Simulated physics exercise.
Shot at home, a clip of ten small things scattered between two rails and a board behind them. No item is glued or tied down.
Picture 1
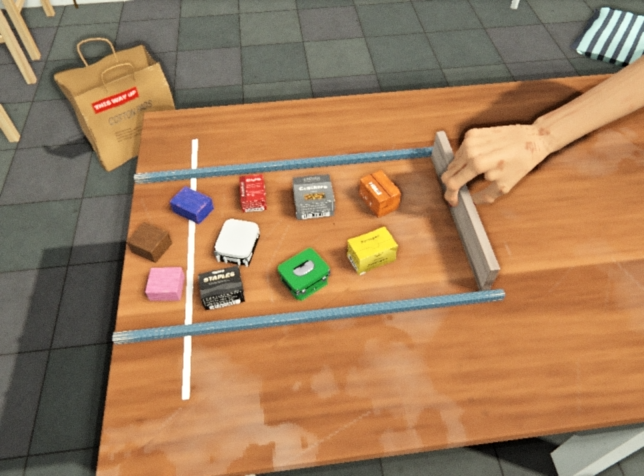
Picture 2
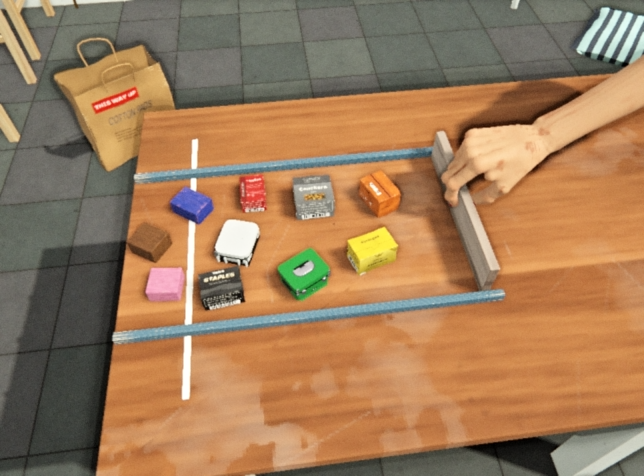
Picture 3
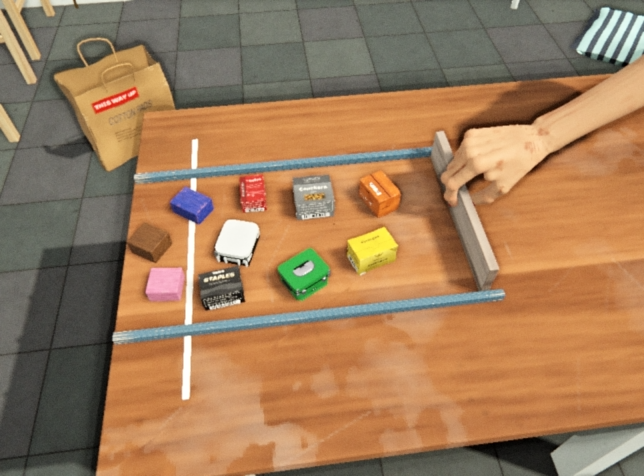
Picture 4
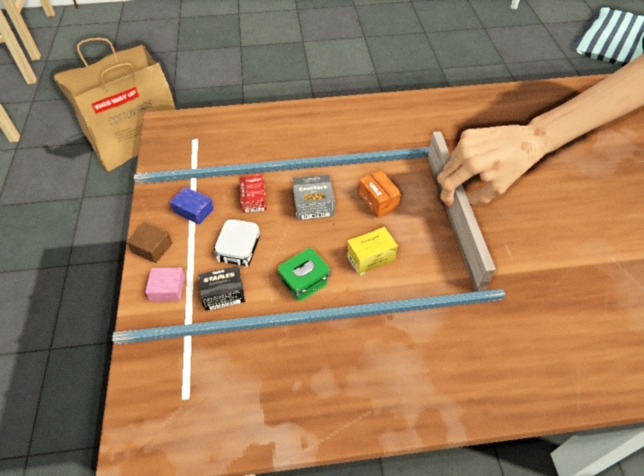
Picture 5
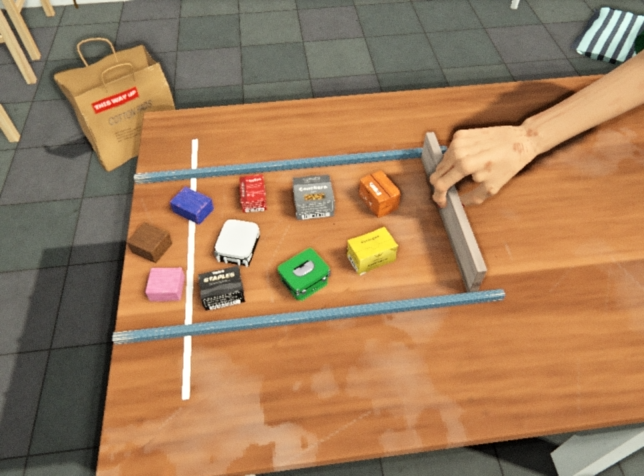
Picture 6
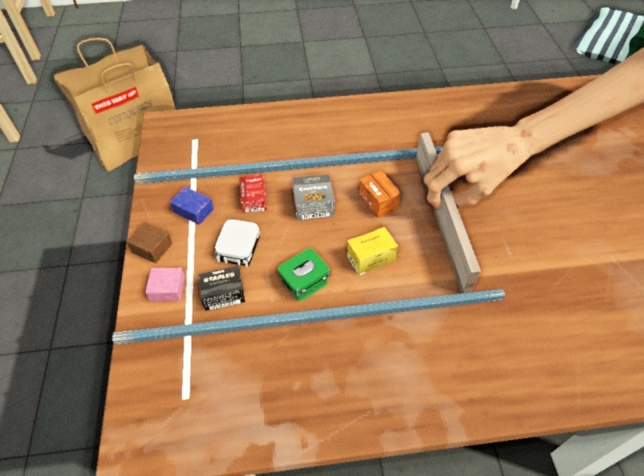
Ten small coloured boxes and blocks lie scattered between two blue rails on a wooden table, seen from above in a grey-tiled room with a paper bag at left. Brown, pink and blue blocks sit near a white tape line, with red, white, black, grey, green, orange and yellow items rightward. A hand holds a grey board still, then slides it slightly left; nothing else moves.
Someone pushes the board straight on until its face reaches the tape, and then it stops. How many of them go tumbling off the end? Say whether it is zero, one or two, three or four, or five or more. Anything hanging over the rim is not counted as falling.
The count that drops over the edge is three, or else four.
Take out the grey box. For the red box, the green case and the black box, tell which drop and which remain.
So: The red box does not drop, the green case does not drop, the black box does not drop.
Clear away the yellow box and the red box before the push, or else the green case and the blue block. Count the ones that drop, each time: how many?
2 in the first case and 2 in the second.
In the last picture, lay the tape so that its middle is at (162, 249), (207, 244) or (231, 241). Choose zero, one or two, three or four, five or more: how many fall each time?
First 5 or more, then one to two, then just one or two.
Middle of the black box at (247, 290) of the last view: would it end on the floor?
From that start, the object then is safe.
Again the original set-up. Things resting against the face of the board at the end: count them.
The number is 3.
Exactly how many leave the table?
Counted up, you get 4.
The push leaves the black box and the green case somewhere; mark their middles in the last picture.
The black box ends up near (129, 301), and the green case near (169, 305).
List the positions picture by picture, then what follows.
In the first picture, brown block (150, 242); pink block (166, 284); blue block (192, 205); board (461, 206); tape (191, 245).
In the second picture, pink block (166, 284); red box (253, 193).
In the third picture, blue block (192, 206); black box (222, 288).
In the fourth picture, brown block (150, 242); yellow box (372, 251).
In the fifth picture, pink block (166, 284); green case (304, 275).
In the sixth picture, brown block (150, 242); pink block (166, 284); blue block (192, 206); board (444, 207); tape (191, 245).
Soon after, none off yet; brown block at rest near (150, 242); pink block at rest near (166, 284); blue block at rest near (192, 206).
In the end, the number that fall off is three or four; gone, red box, blue block, pink block and brown block.
